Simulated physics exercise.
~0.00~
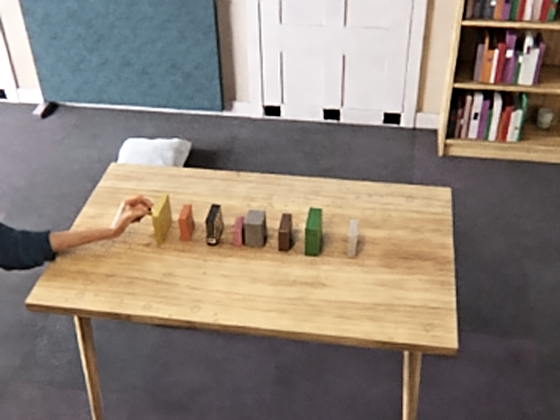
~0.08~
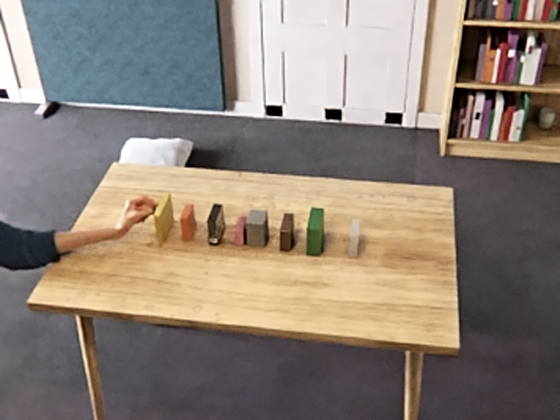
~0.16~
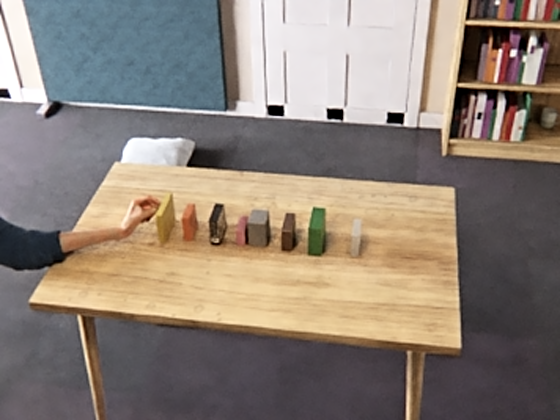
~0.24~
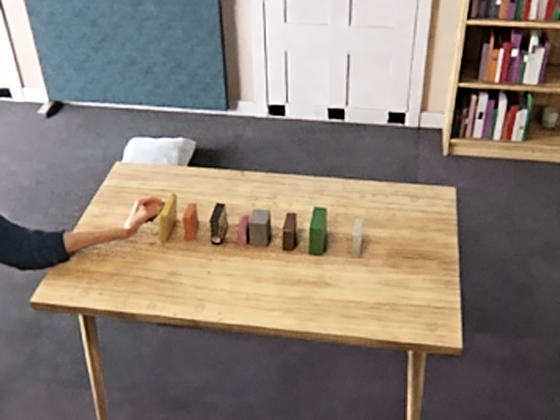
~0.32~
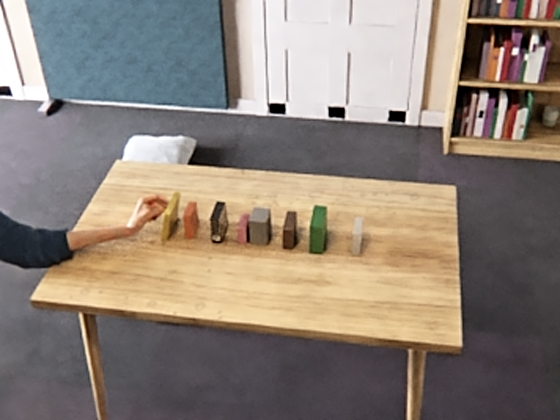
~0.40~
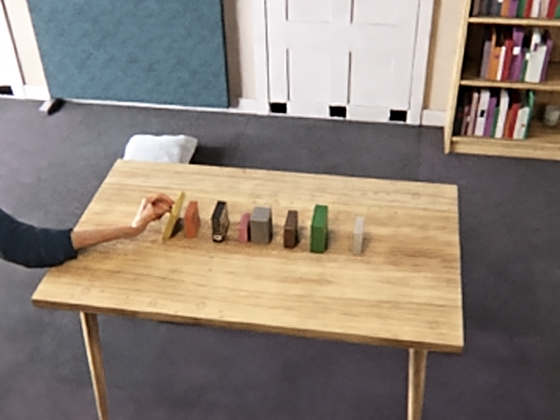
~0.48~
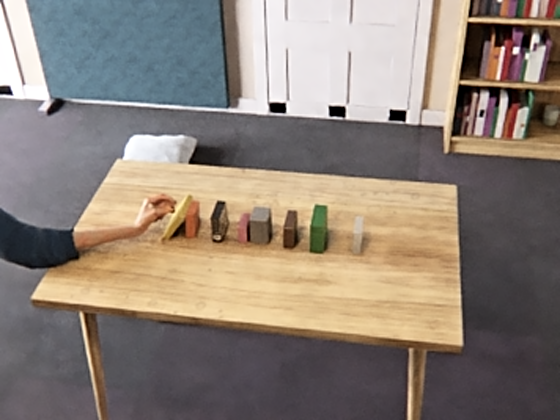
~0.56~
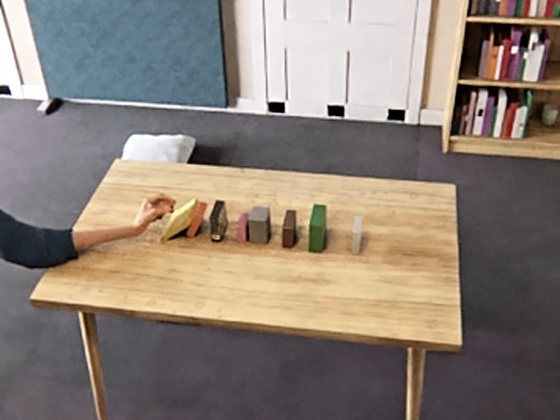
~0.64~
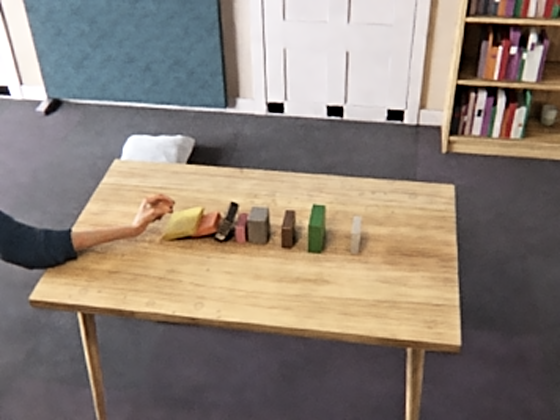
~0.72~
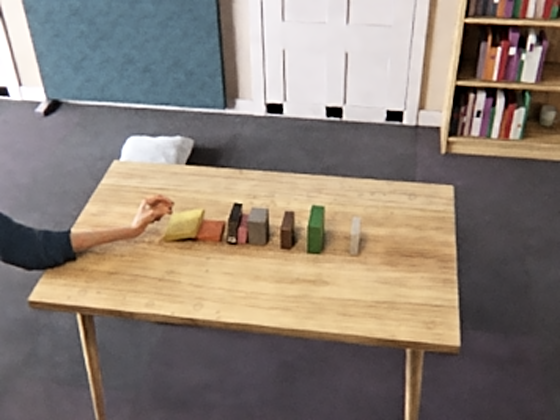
A row of small upright blocks and boards stands across a pale wooden table, seen from slightly above by a gently swaying camera in a room with white doors, a blue panel and a bookshelf. From left to right are yellow, orange, black, small pink, grey, brown, green and white pieces. A hand at the left slowly pushes the top of the yellow block until it tips right onto the orange one. The orange block topples, knocking the black packet, which tilts and shifts right against its neighbours. Yellow and orange end up lying down, while the black packet and the rest remain standing.
